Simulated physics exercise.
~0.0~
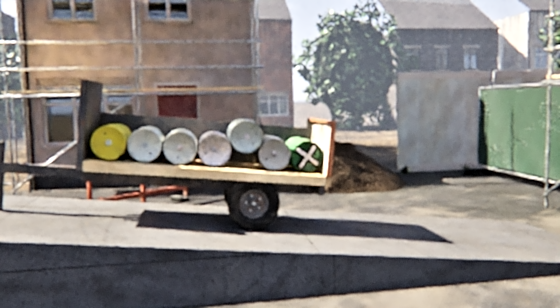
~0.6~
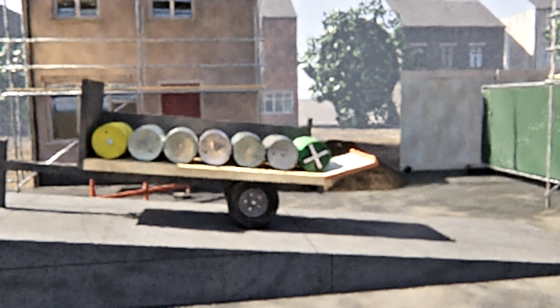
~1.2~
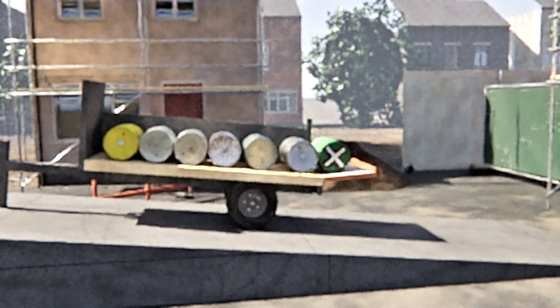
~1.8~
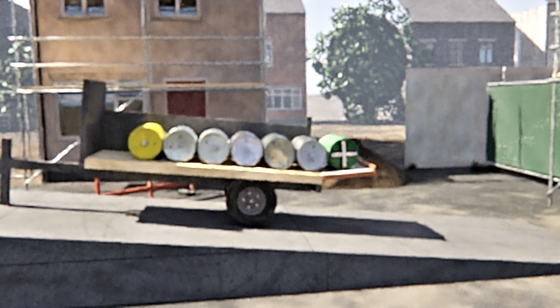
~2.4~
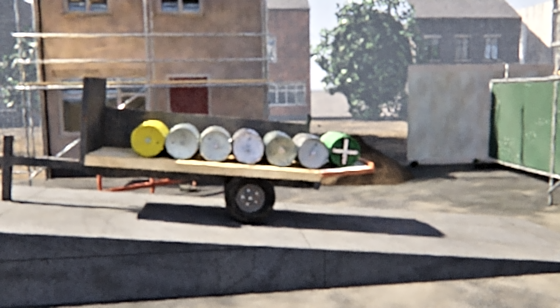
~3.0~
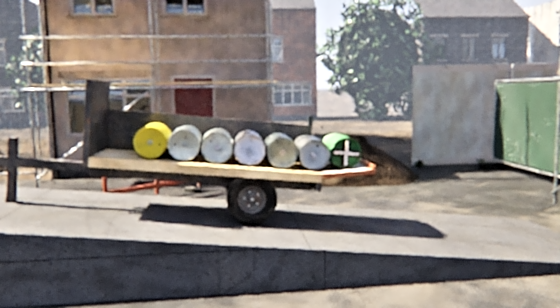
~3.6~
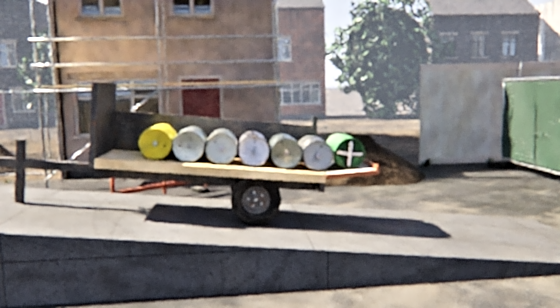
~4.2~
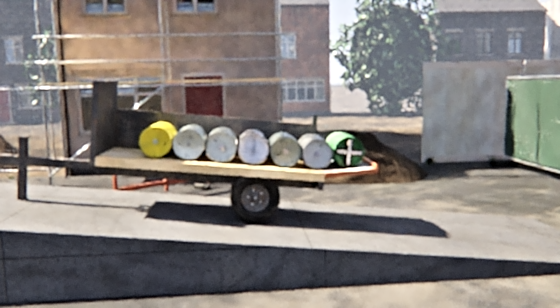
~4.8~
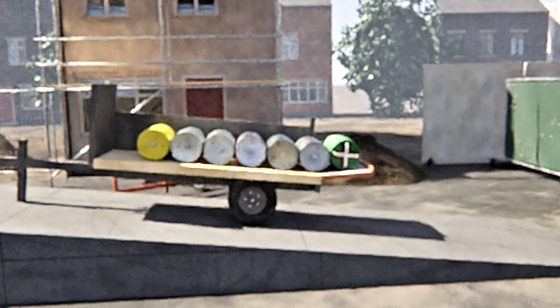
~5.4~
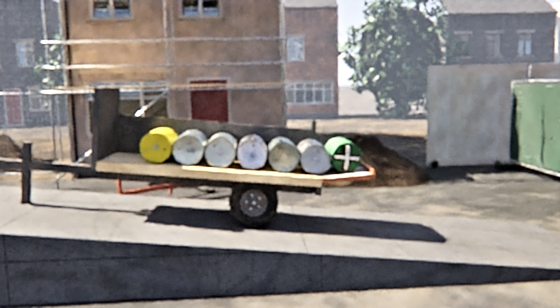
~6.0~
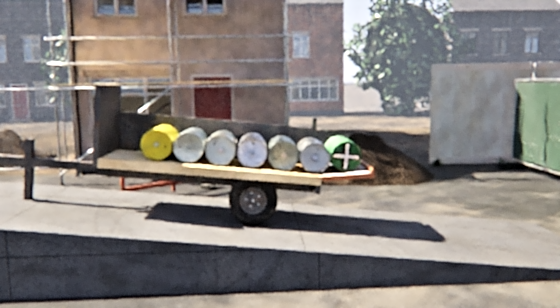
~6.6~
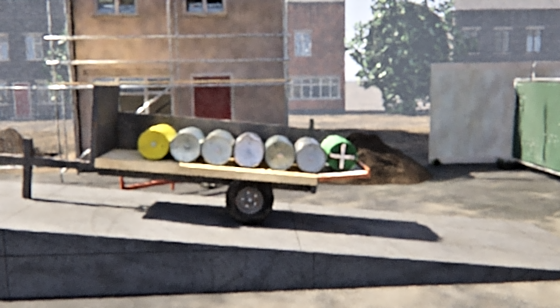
The footage shows a row of seven kegs, yellow at the left and green at the right, on a sloping trailer as its tailgate swings down. The kegs roll right a short way, the green one onto the lowered gate, and all stop and remain aboard.
